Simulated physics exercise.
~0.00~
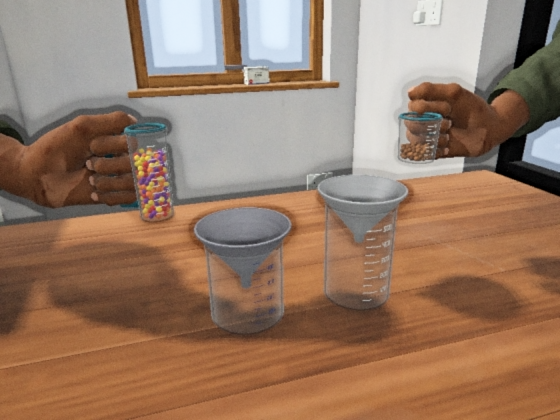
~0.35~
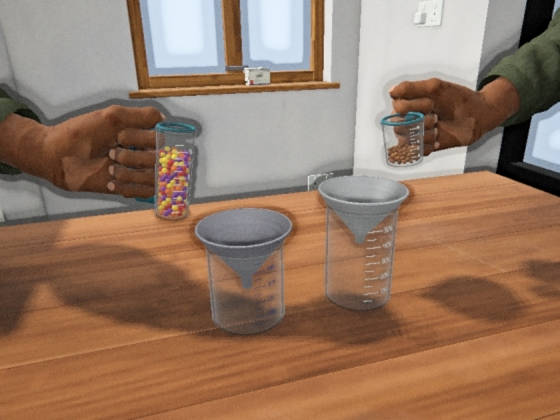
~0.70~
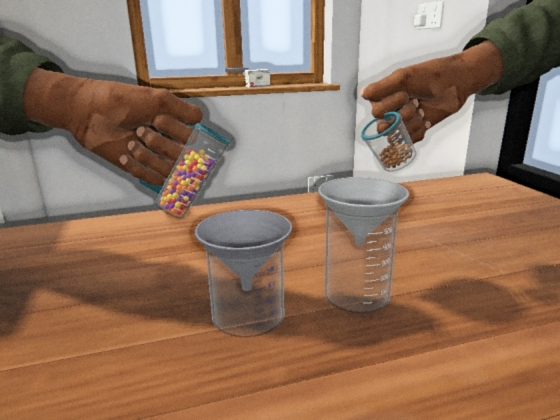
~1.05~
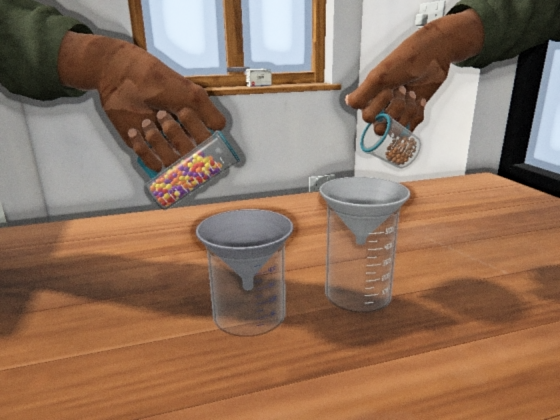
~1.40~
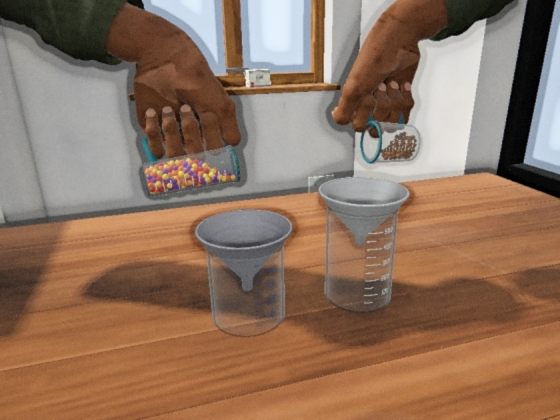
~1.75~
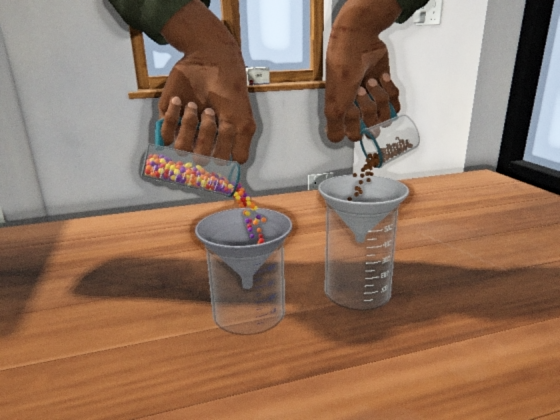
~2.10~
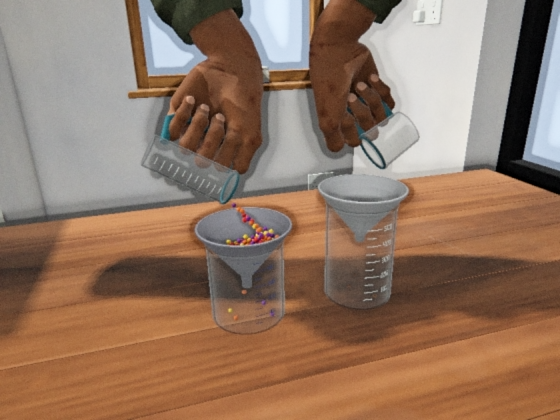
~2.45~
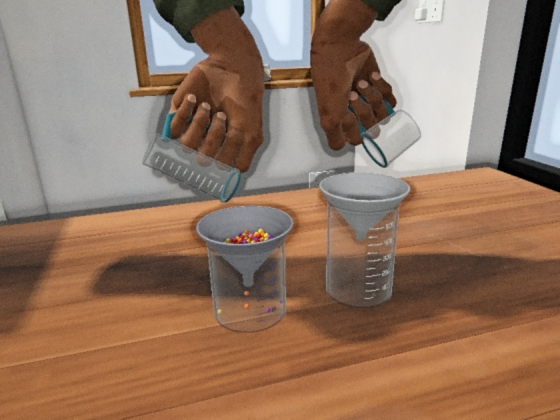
Two hands moved inward over a wooden table and tipped cups of colourful beads and small brown pieces into grey funnels, where nearly everything got stuck, with only a few colourful beads seen dropping into the left jar.
